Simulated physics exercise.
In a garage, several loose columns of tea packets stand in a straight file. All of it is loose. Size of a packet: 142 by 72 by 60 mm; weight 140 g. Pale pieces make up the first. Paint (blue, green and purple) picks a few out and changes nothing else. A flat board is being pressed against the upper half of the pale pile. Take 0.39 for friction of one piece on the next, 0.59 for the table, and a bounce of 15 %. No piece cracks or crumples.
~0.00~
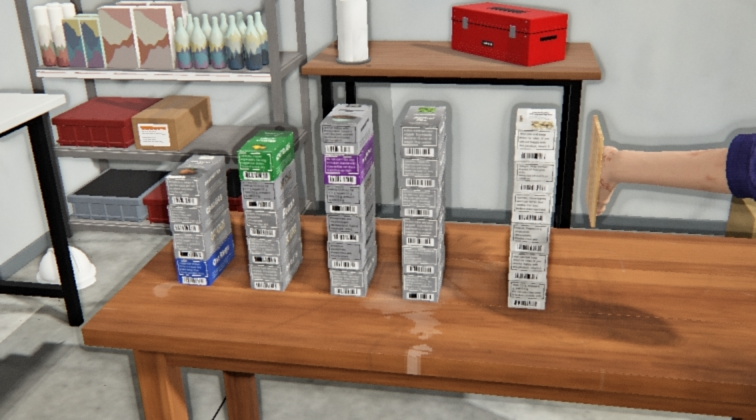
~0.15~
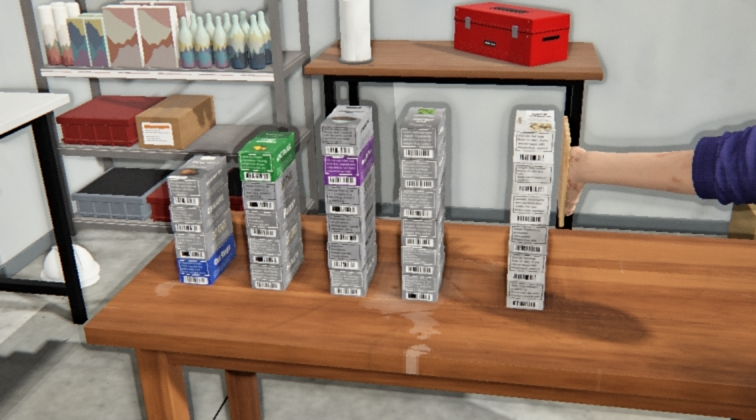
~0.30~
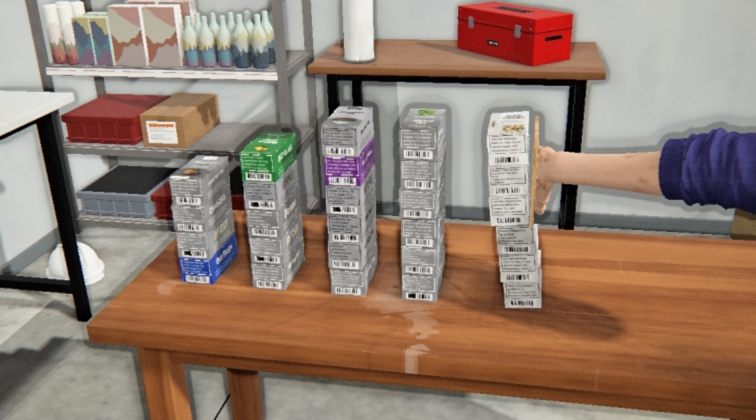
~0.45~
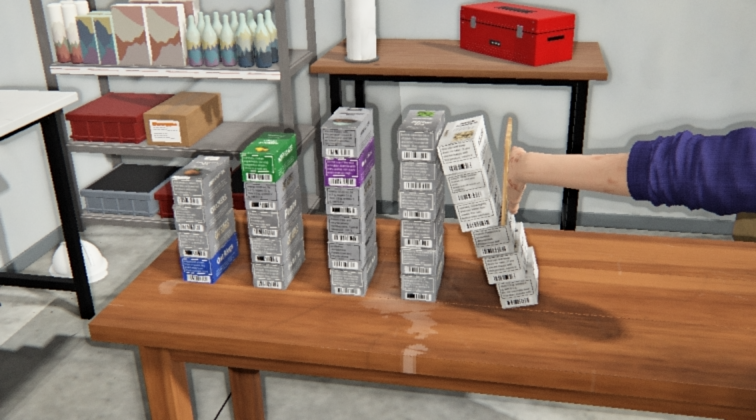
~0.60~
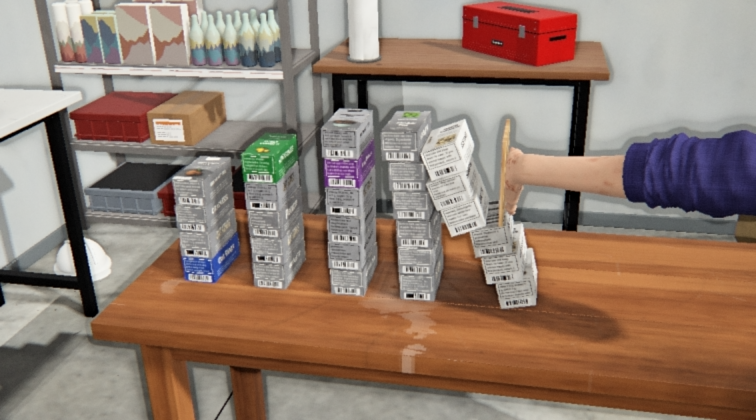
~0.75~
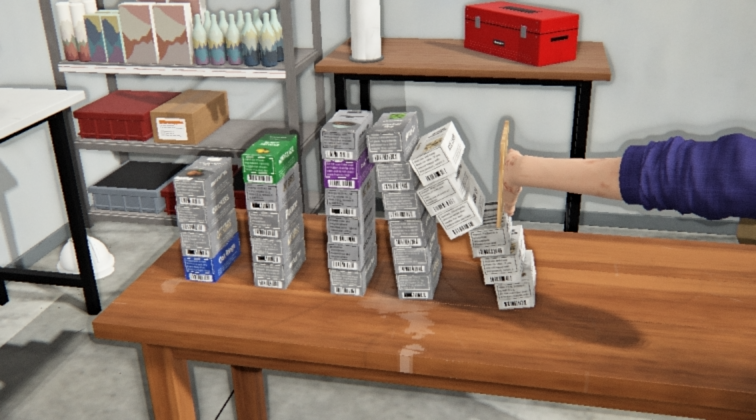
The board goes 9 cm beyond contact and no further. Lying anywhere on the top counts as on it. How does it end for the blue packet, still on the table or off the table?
In the end the blue packet stays up there.
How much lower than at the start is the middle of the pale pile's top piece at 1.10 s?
About 8 cm.
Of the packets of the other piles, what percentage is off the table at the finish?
Near 35 per cent.
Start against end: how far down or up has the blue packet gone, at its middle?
It ends some 2 cm higher.
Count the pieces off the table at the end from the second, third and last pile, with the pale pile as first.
Pieces: Second 0, third 1, last 3.
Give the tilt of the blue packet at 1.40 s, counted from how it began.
Roughly 0°.
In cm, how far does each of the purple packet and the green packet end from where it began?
Moved: Purple 36, green 150.
Around 1.10 s, 3 of the pale pile down; none of the 21 other packets off the table, 12 disturbed; blue packet unmoved; purple packet tipped 10°.
Around 1.40 s, 3 of the pale pile down; none of the 21 other packets off the table, 17 disturbed; blue packet unmoved; purple packet tipped 30°, 30 mm lower.
Around 1.80 s, 3 of the pale pile down; 2 of the 21 other packets off the table; blue packet tipped 39°; green packet tipped 58°, 16 cm lower.
Around 2.36 s, 3 of the pale pile down; 6 of the 21 other packets off the table; blue packet tipped 43°; green packet upside down.
Finally (2.7 s), 3 of the pale pile down; 7 of the 21 other packets off the table; blue packet tipped 43°; green packet on its side; purple packet tipped 43°, 17 cm lower. Seen by the last camera, middles, blue packet near (197, 248).
